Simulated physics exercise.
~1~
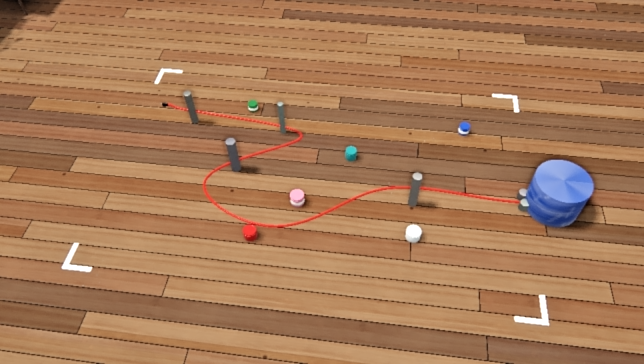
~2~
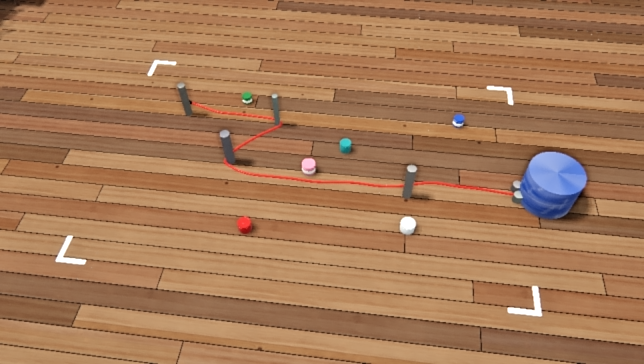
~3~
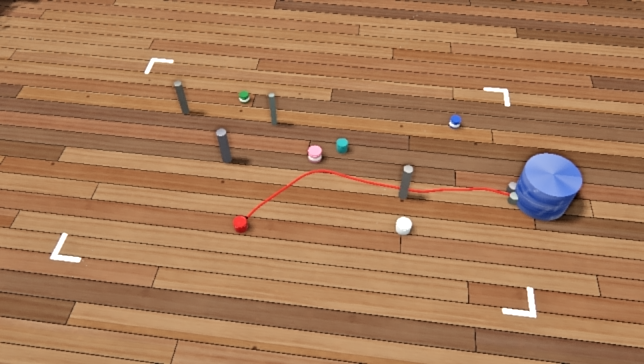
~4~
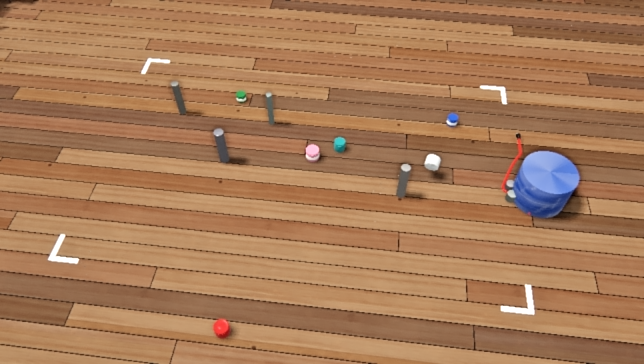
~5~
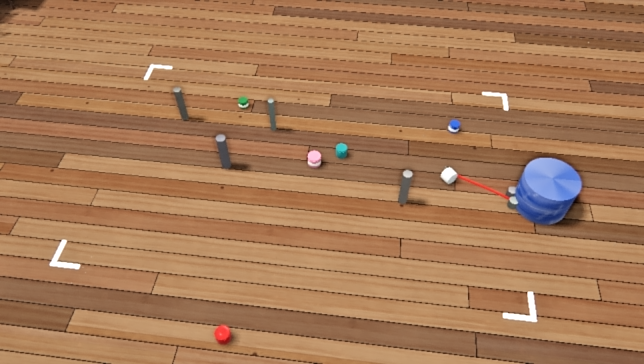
At the start, a thin red lead runs from a big blue drum on a planked wooden surface, winding leftward around four dark posts among six small containers. The lead draws in toward the drum, tightening around the posts and shifting the pink canister a little up and right. Its free end then clears the left-hand posts and reaches the red tub. Next, the red tub sits well below its old place, while the white tub is tipped and farther up. Finally, the short lead stretches to the white tub, on its side near the drum, while the teal, green and blue containers remain in place.
